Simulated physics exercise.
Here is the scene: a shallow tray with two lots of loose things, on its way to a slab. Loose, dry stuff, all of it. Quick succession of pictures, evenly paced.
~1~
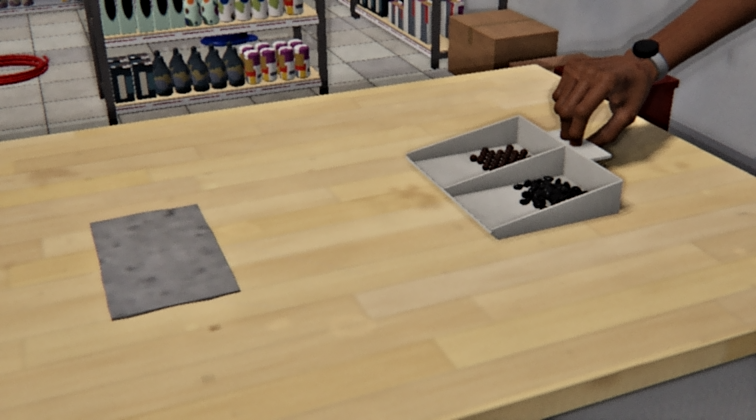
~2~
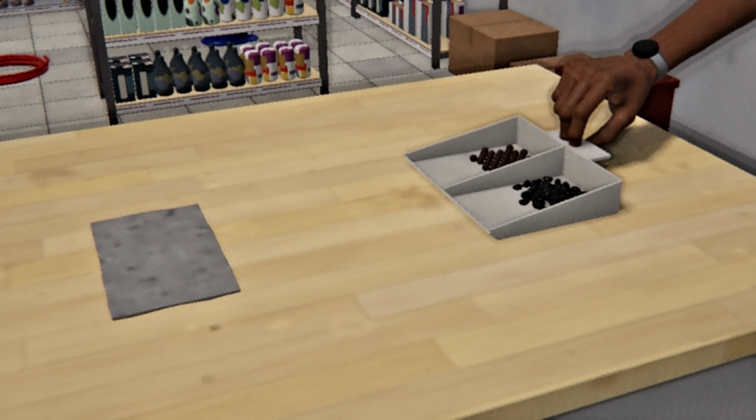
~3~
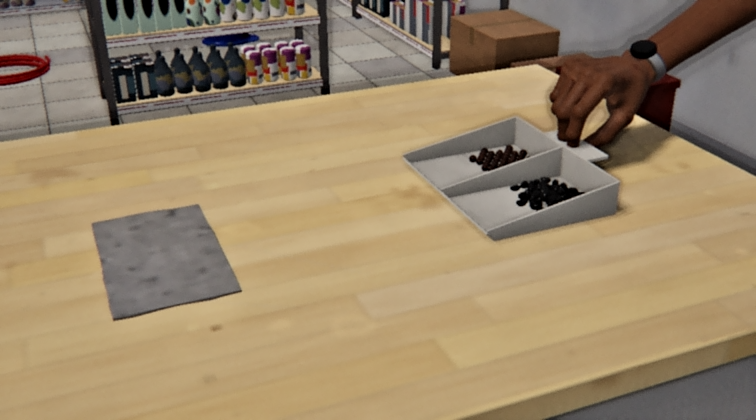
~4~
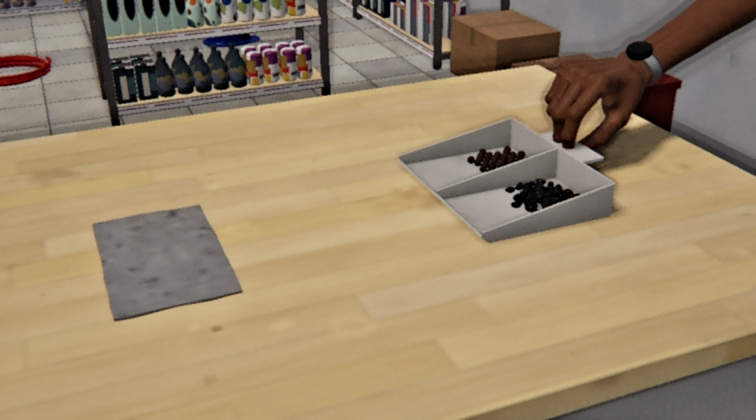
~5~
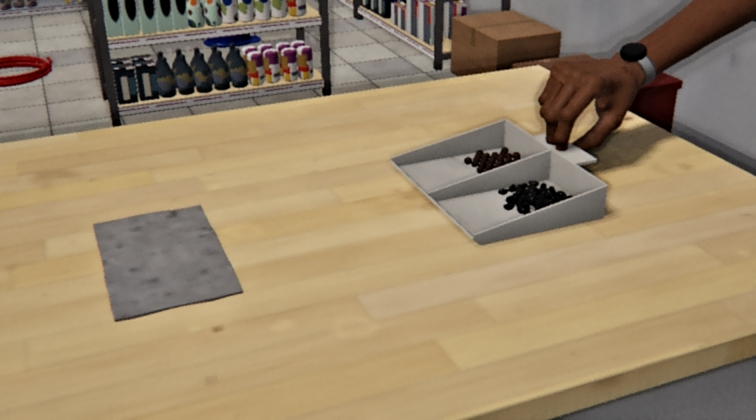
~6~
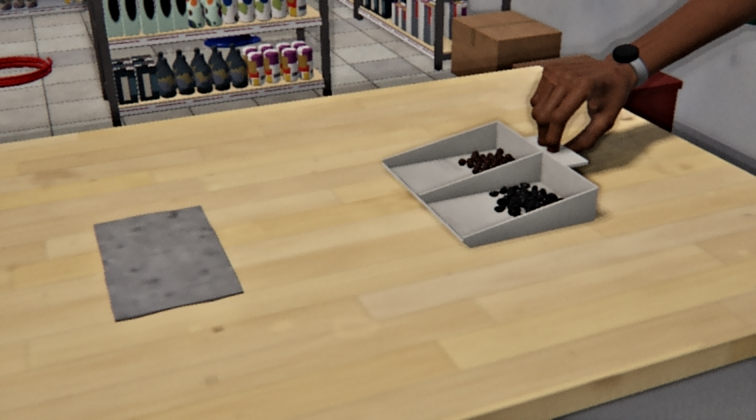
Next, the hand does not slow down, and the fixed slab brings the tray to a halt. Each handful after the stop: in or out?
Nearer handful: In, farther handful: In.
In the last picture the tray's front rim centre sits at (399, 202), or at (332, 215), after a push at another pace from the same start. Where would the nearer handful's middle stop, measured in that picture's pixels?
(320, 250), then (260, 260).
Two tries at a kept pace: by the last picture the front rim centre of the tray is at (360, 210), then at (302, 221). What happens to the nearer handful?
Okay, first it keeps all its pieces in, and then it loses some out the front.
Then, 0.48 s after the last picture, tray still sliding, front rim near (329, 216); nearer handful all inside; farther handful all inside.
Then, 1.05 s after the last picture, tray stopped at the slab; nearer handful all inside; farther handful all inside.
Then, 1.26 s after the last picture, tray stopped at the slab; nearer handful all inside; farther handful all inside, moved towards the front rim.
At rest, tray stopped at the slab; nearer handful all inside; farther handful all inside, moved towards the front rim.
